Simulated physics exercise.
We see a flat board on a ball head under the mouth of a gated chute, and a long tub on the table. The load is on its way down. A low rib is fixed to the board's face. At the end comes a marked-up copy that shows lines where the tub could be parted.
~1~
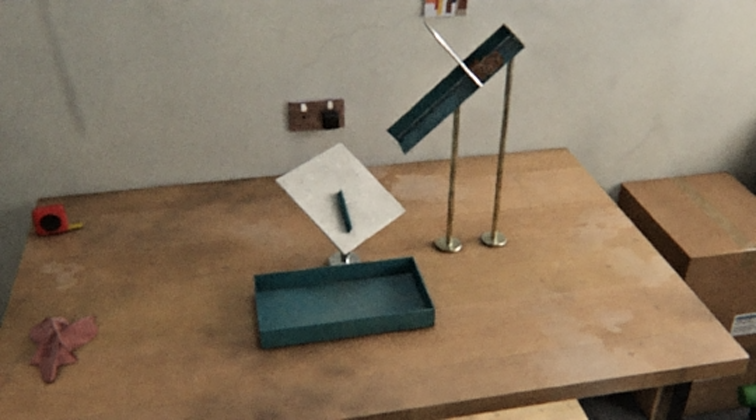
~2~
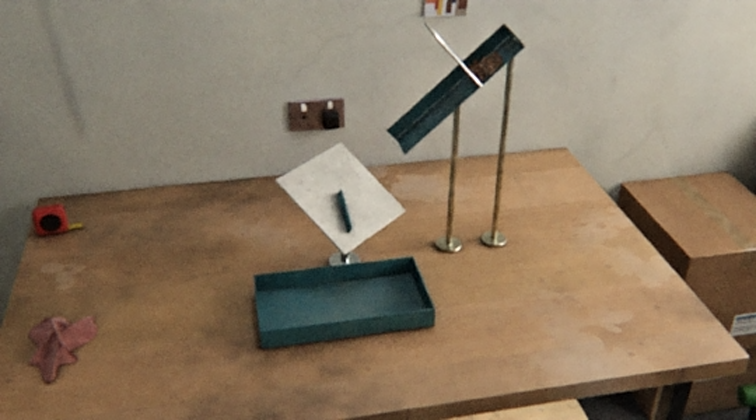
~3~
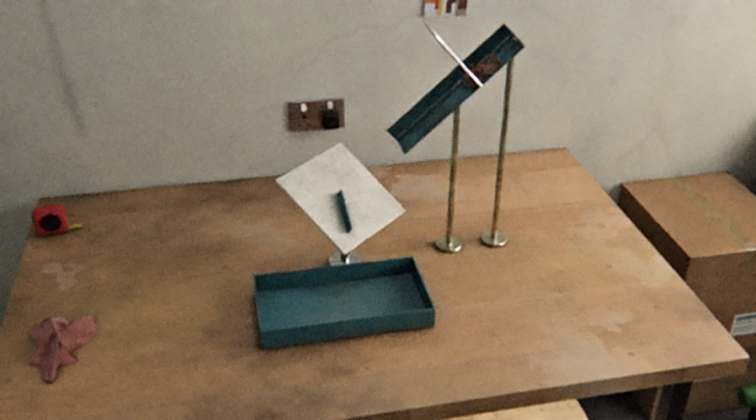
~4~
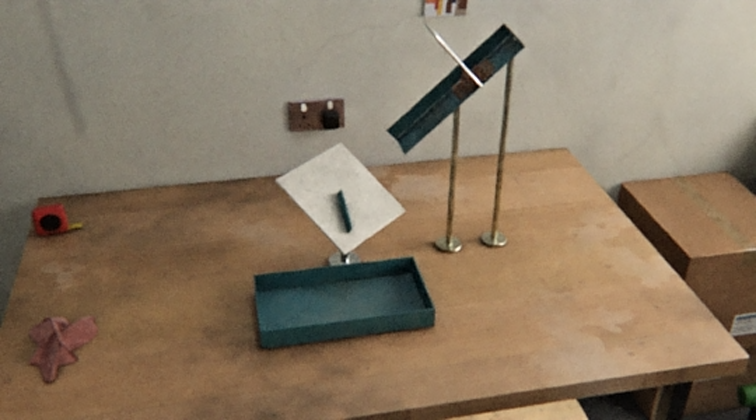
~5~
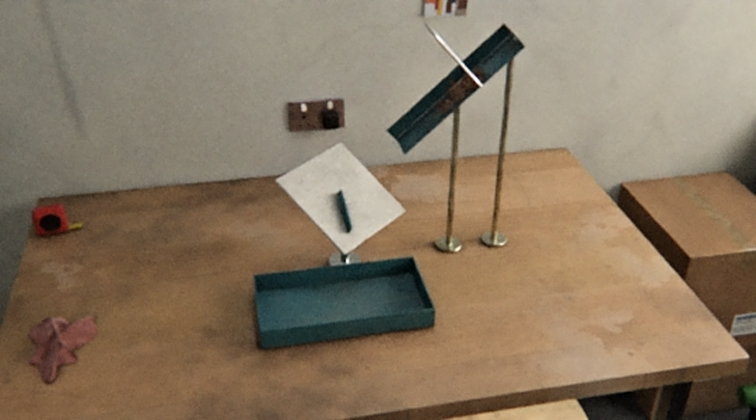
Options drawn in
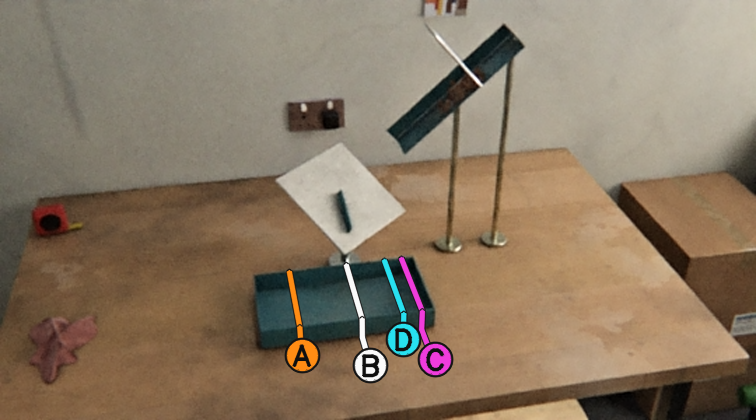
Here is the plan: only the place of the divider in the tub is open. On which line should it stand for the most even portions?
Line D does it best.
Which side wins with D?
Left.
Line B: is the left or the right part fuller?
The right side.
On the marked copy, line A crosses the front rim at (299, 326); line B crosses the front rim at (361, 318); line C crosses the front rim at (422, 310); line D crosses the front rim at (403, 313).
With A, of what is caught, not one piece on the left of the divider, every piece on the right.
With B, of what is caught, about a tenth on the left of the divider, almost all on the right.
With C, of what is caught, the larger part on the left of the divider, about a tenth on the right.
With D, of what is caught, roughly two thirds on the left of the divider, roughly a third on the right.
